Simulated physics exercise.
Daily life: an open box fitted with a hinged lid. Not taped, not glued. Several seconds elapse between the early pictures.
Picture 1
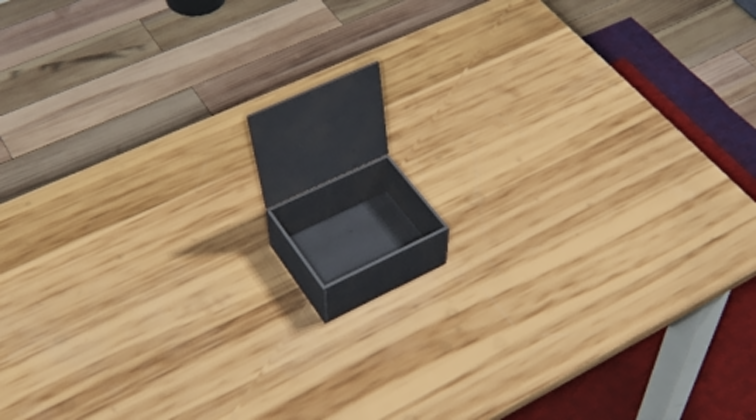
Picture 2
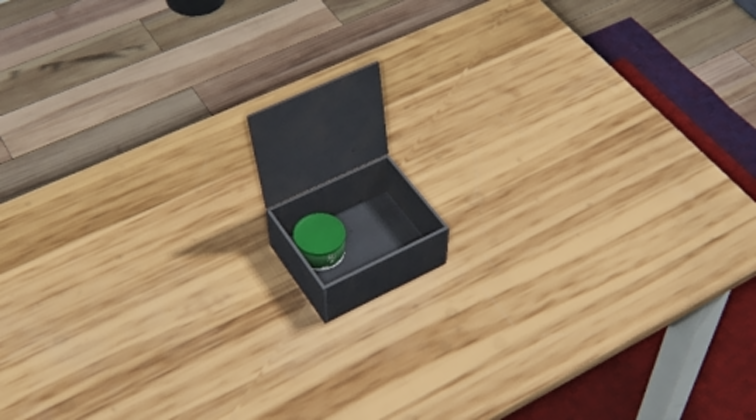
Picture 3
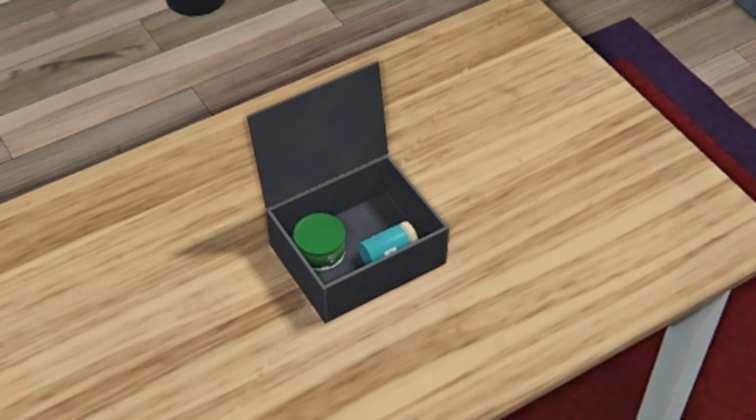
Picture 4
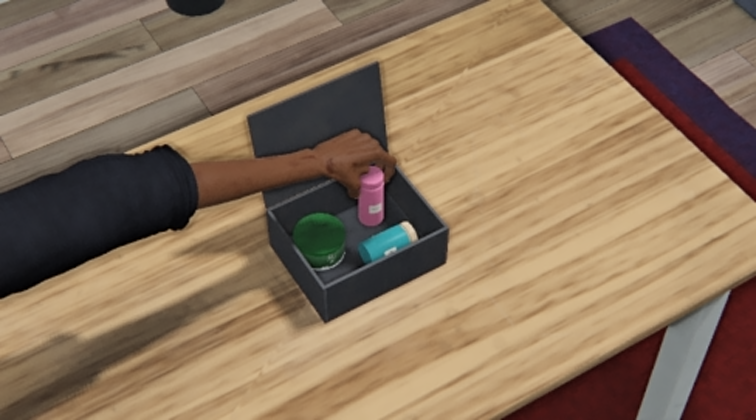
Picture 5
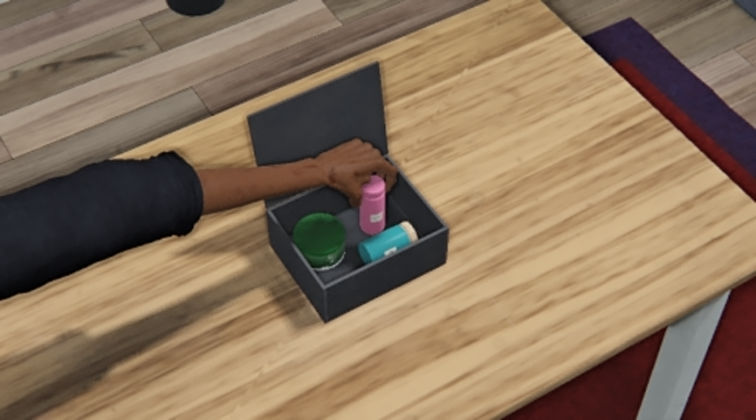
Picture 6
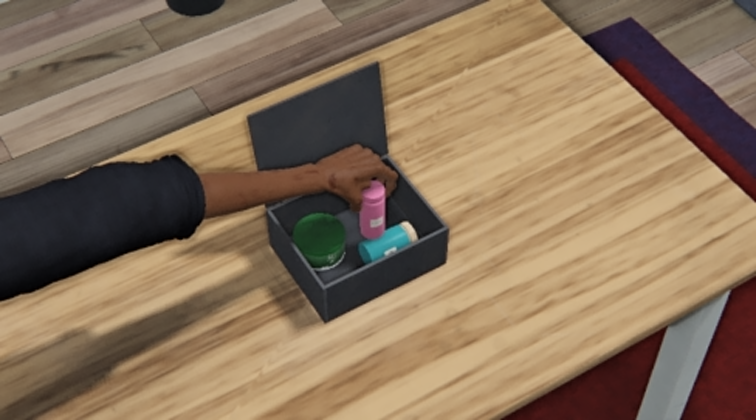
On a wooden table, an open dark box sat empty, then held a green tub, then a teal bottle too, before a hand reached in from the left and lowered a pink shaker inside.
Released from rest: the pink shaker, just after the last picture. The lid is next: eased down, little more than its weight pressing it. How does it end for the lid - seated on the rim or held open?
For the lid it ends seated on the rim.
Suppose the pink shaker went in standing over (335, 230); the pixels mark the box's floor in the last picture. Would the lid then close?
Lid down.
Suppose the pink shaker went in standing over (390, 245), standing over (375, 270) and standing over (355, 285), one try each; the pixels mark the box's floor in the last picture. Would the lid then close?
The first attempt ends with the lid lying shut, the second with it standing open, and the third with it standing open.
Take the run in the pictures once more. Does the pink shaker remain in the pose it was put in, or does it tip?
As it turns out, it changes its angle.
Then, 0.70 s on from there, pink shaker on its side near (359, 224); turquoise shaker shifted about its own width.
Then, 1.60 s on from there, lid 61° above the rim; pink shaker on its side near (359, 224); turquoise shaker shifted about its own width.
Then, 1.90 s on from there, lid 15° above the rim; pink shaker on its side near (358, 224); turquoise shaker shifted about its own width.
In the end, lid shut; toppled in the box, pink shaker; the other 2 unmoved. At the end, from the last picture's camera, pink shaker near (356, 225).
